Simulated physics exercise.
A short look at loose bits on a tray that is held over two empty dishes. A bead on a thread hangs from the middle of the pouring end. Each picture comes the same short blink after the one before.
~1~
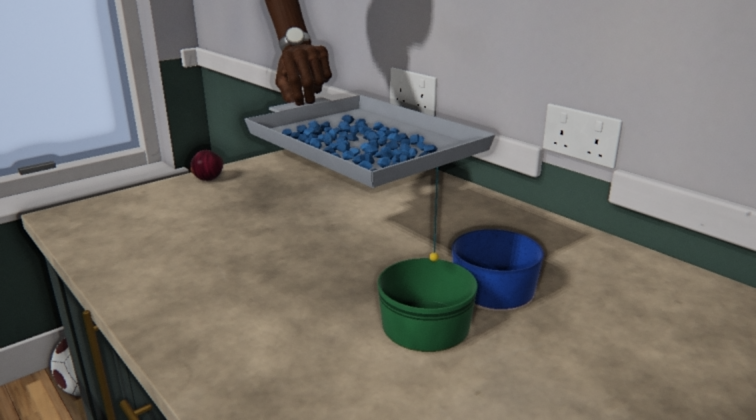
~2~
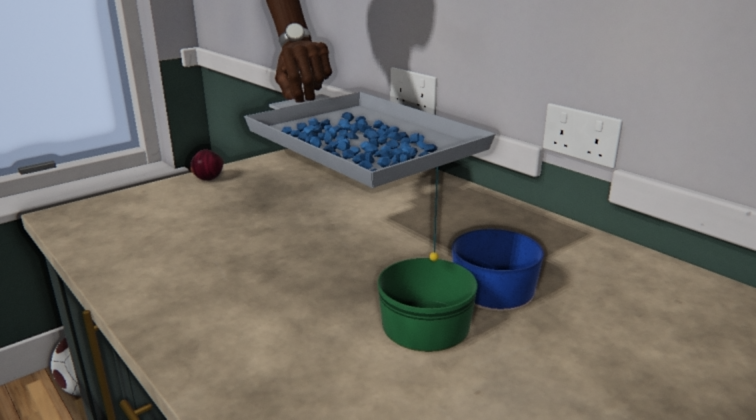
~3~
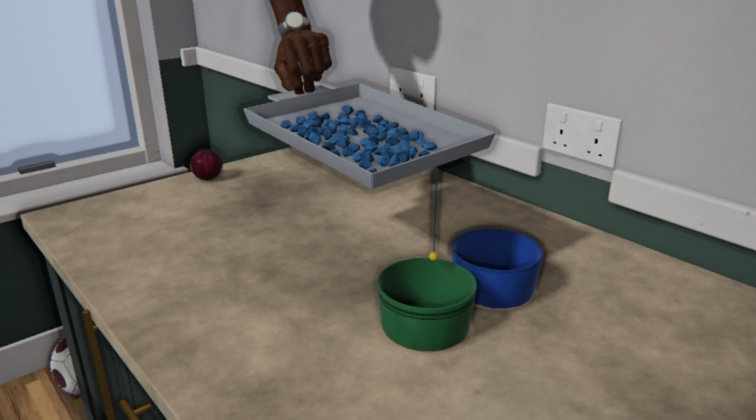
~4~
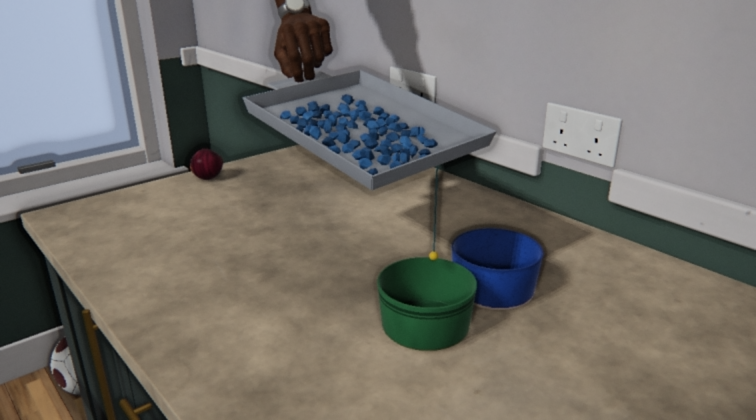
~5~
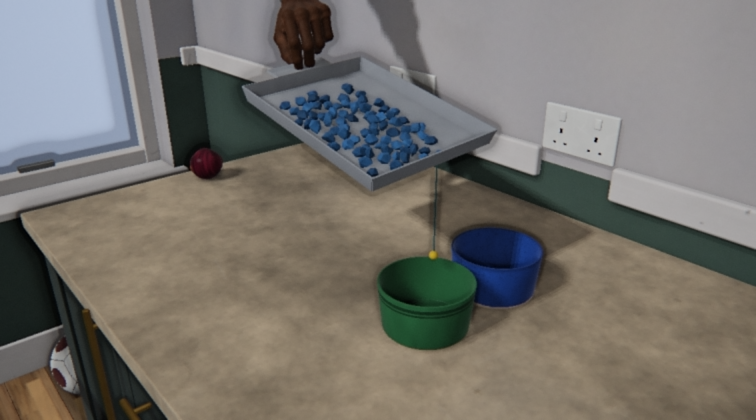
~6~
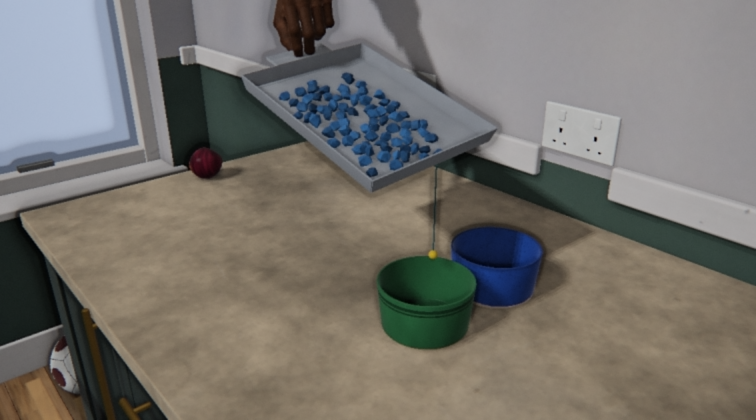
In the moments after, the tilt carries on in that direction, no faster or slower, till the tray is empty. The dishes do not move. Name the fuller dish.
The left-hand dish gets more.
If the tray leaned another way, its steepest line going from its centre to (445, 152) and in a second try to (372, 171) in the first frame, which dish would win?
The first try: The dish on the right. The second: The left-hand dish.
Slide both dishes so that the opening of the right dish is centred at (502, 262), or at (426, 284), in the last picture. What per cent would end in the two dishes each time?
About 80 and 70 per cent.
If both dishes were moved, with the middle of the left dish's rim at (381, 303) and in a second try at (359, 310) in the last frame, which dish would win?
In turn: Left; left.
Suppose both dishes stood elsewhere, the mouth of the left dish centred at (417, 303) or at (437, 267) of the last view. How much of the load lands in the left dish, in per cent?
The first gives 80 %, the second 10 %.
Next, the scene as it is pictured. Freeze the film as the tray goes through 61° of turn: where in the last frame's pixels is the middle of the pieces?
Around (391, 138).
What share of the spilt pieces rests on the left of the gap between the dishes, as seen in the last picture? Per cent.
Some 70 per cent.
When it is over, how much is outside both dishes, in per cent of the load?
Roughly 60 in a hundred.
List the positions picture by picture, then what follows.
In the first frame, corners of the pouring end (372, 170) and (490, 134), level; middle of the load (373, 143), aquarium stones; left dish (462, 321); right dish (531, 283); bead on its thread (434, 257).
In the second frame, corners of the pouring end (373, 170) and (490, 134), level; middle of the load (373, 141).
In the third frame, corners of the pouring end (372, 171) and (490, 132), tipped barely, lowest at the left corner; middle of the load (373, 138).
In the fourth frame, corners of the pouring end (373, 173) and (491, 131), tipped a little, lowest at the left corner; middle of the load (373, 132).
In the fifth frame, corners of the pouring end (373, 175) and (492, 129), tipped a little, lowest at the left corner; middle of the load (373, 127).
In the sixth frame, corners of the pouring end (373, 177) and (492, 127), tipped clearly, lowest at the left corner; middle of the load (373, 122); left dish (461, 319); right dish (530, 281).
Just after the last frame, tray tipped steeply; almost all on the tray; just a few in the air.
A moment on, tray tipped right over; roughly a quarter on the tray; roughly a quarter in the left dish; roughly a third outside both; roughly a quarter in the air.
Further on, tray tipped past a quarter turn; roughly a third in the left dish; roughly two thirds outside both.
When it is over, tray tipped past a quarter turn; roughly a third in the left dish; not one in the right dish; roughly two thirds outside both.
